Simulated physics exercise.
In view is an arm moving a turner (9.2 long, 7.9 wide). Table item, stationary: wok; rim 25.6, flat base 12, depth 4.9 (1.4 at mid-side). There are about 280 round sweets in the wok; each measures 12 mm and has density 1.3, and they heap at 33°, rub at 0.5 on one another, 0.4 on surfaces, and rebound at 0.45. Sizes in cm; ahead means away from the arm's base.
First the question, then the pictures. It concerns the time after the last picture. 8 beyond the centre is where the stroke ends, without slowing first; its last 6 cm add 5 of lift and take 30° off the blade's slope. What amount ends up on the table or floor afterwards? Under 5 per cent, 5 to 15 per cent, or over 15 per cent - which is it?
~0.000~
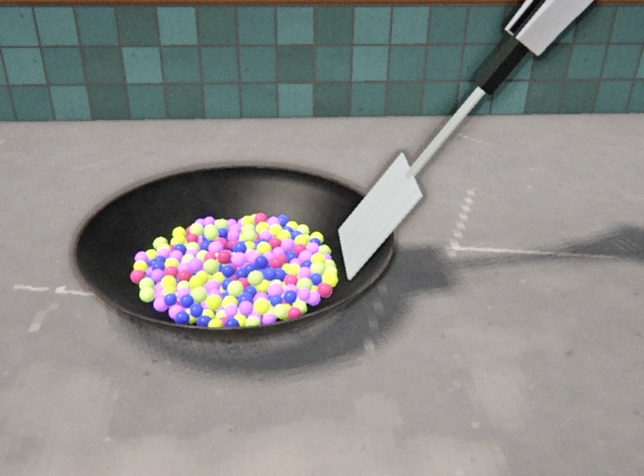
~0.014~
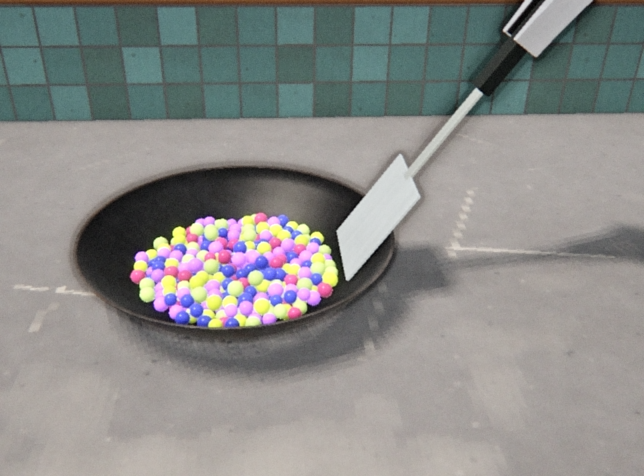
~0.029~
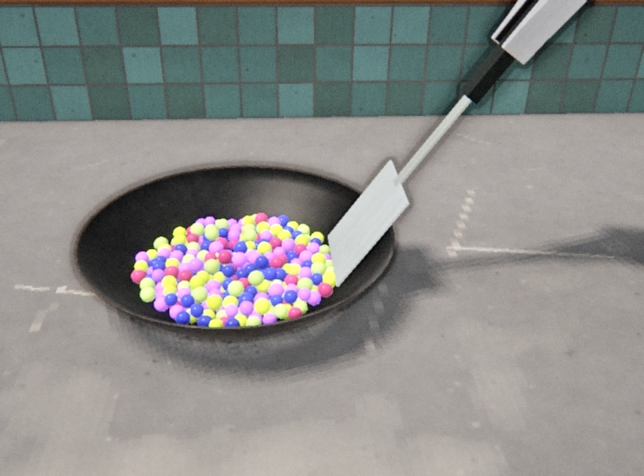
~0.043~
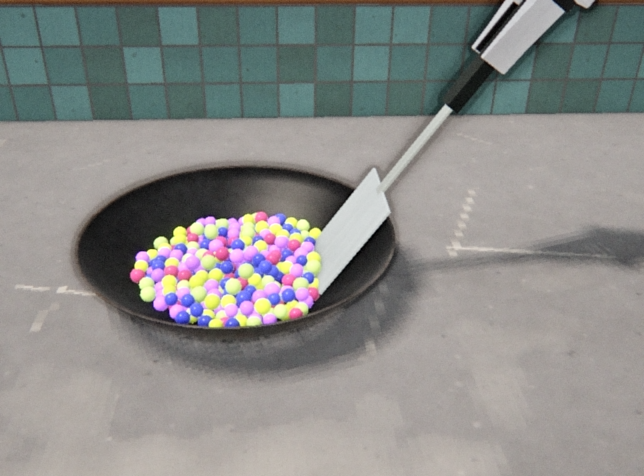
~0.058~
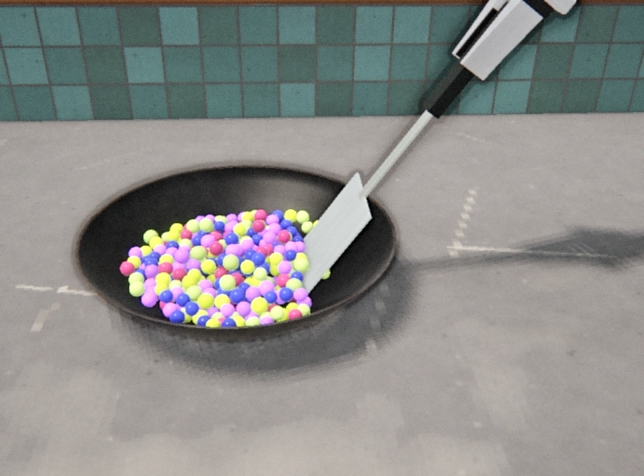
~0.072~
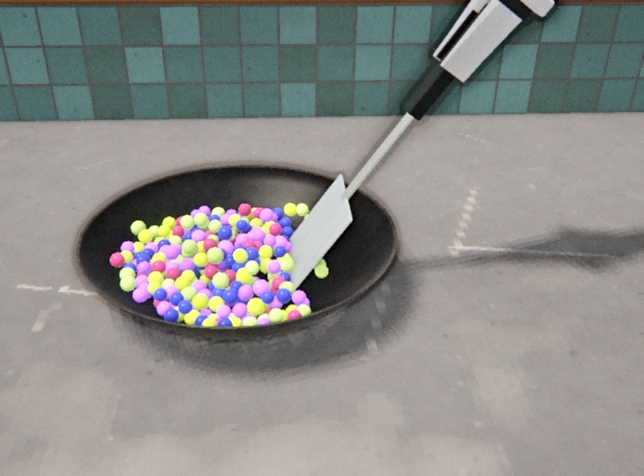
It is over 15 per cent.
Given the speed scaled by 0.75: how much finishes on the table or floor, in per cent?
Something close to 15 per cent ends up on the table or floor.
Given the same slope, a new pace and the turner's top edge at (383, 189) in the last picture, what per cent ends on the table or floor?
5 %.
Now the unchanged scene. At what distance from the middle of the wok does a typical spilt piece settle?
Looks like roughly 28 centimetres to me.
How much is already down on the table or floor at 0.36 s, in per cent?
Fraction noted: Close to 15 per cent.
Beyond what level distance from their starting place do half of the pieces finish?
Roughly 4 centimetres.
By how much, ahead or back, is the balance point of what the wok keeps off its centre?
Some 4.0 cm ahead.
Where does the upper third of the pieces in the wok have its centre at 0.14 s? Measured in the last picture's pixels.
I'd put it close to (160, 234).
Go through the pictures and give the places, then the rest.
Turner top edge at (412, 173), sloping 55°; upper third of the load around (241, 262), from x 140 to 330, top at y 220; 278 in the wok, in the first picture.
Turner top edge at (410, 174), sloping 55°; upper third of the load around (241, 262), from x 140 to 330, top at y 220, in the second picture.
Turner top edge at (399, 180), sloping 55°; upper third of the load around (242, 262), from x 140 to 330, top at y 220, in the third picture.
Turner top edge at (382, 189), sloping 55°; upper third of the load around (248, 262), from x 140 to 325, top at y 220, in the fourth picture.
Turner top edge at (364, 194), sloping 55°; upper third of the load around (237, 254), from x 130 to 325, top at y 215, in the fifth picture.
Turner top edge at (346, 196), sloping 55°; upper third of the load around (229, 252), from x 120 to 320, top at y 210; 278 in the wok, in the sixth picture.
After 0.11 s, sloping 55°, highest piece 8 above the table; 278 in the wok.
After 0.14 s, sloping 45°, highest piece 9 above the table; 278 in the wok.
After 0.36 s, sloping 25°, highest piece 14 above the table; 220 in the wok, 36 on the table or floor, 22 on the blade or in flight.
After 1.41 s, sloping 25°, highest piece 4 above the table; 220 in the wok, 58 on the table or floor.
At rest, 220 in the wok, 58 on the table or floor. That is 21 % on the table or floor.
